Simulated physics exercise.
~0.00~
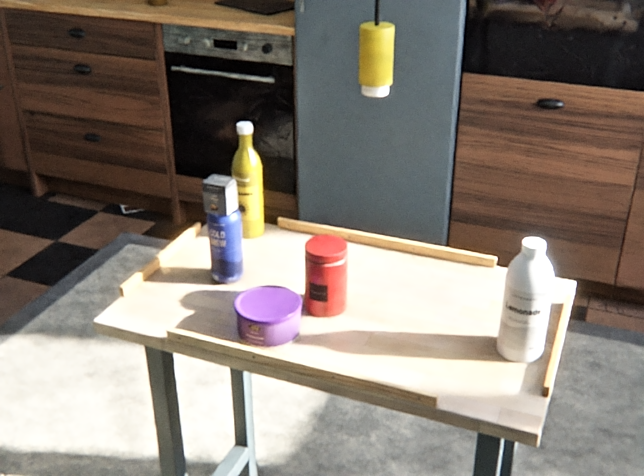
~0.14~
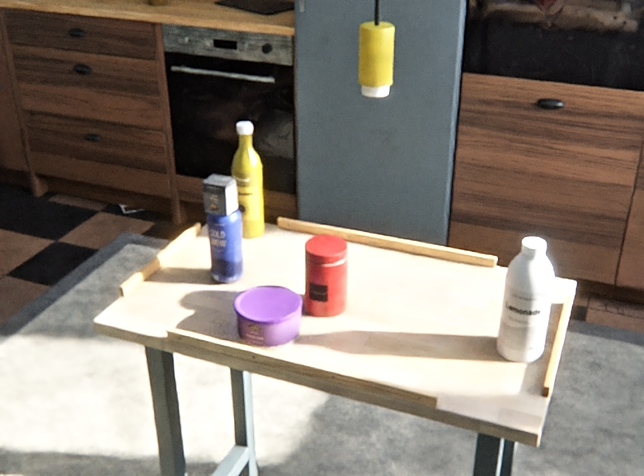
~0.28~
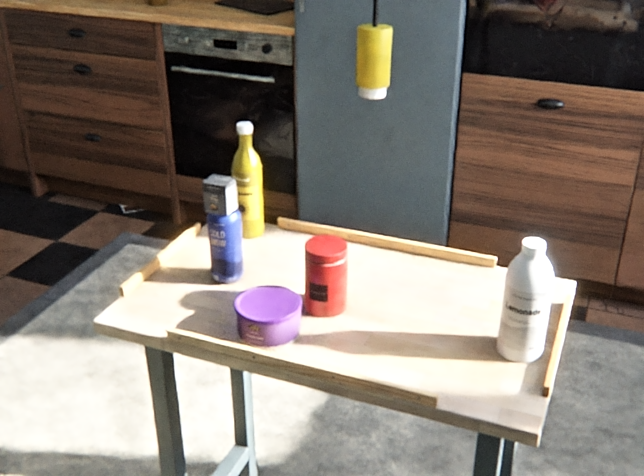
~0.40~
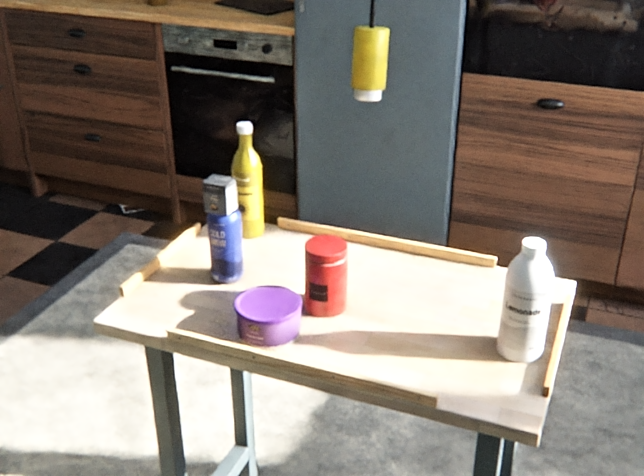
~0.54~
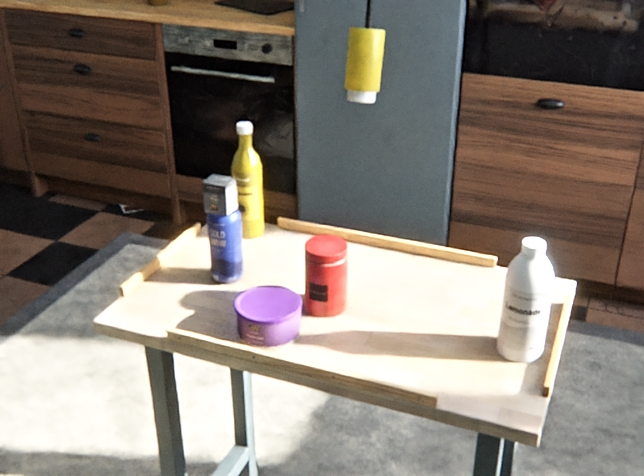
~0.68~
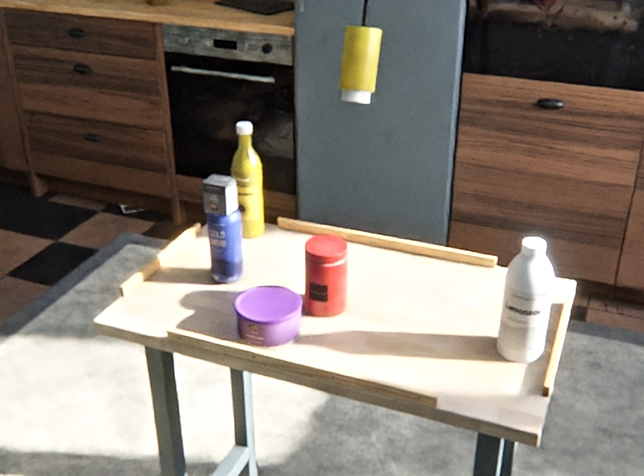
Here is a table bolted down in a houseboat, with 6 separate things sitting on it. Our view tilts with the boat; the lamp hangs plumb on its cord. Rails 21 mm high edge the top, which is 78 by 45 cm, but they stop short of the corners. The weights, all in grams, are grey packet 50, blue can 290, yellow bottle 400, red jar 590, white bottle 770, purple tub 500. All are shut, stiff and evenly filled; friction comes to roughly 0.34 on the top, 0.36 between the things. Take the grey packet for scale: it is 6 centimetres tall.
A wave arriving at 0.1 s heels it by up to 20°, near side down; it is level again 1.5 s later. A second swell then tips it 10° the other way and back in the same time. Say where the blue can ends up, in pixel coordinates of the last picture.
The blue can rests close to (222, 302).
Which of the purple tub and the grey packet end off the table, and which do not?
The purple tub is kept in bounds, the grey packet is not kept in bounds.
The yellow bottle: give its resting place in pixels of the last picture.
Its middle comes to rest around (172, 264).
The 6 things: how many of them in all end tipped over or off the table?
Total: 3.
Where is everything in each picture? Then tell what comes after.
In the first frame, boat level; blue can (226, 244); grey packet (220, 195).
In the second frame, boat level; red jar (326, 276); white bottle (526, 298).
In the third frame, boat heeled 3°, near side down; purple tub (269, 317); grey packet (220, 195).
In the fourth frame, boat heeled 7°, near side down; yellow bottle (247, 180); red jar (326, 276).
In the fifth frame, boat heeled 13°, near side down; white bottle (526, 298); purple tub (269, 317).
In the sixth frame, boat heeled 18°, near side down; blue can (226, 244); grey packet (220, 195).
After 1.08 s, boat heeled 16°, near side down; blue can tipped 12° from how it sat near (222, 245); yellow bottle tipped 49° from how it sat; grey packet tipped 12° from how it sat.
After 1.28 s, boat heeled 8°, near side down; blue can tipped 59° from how it sat near (217, 271); yellow bottle on its side; grey packet tipped 57° from how it sat.
After 1.48 s, boat heeled 1°, near side down; grey packet now off the table; blue can on its side near (211, 301); yellow bottle on its side.
After 1.78 s, boat heeled 1°, far side down; blue can on its side near (211, 301); yellow bottle on its side.
At rest (3.6 s), off the table, grey packet; tipped over on the table, blue can and yellow bottle; the other 3 in place, give or take 5 cm. In the last view, blue can near (222, 302).
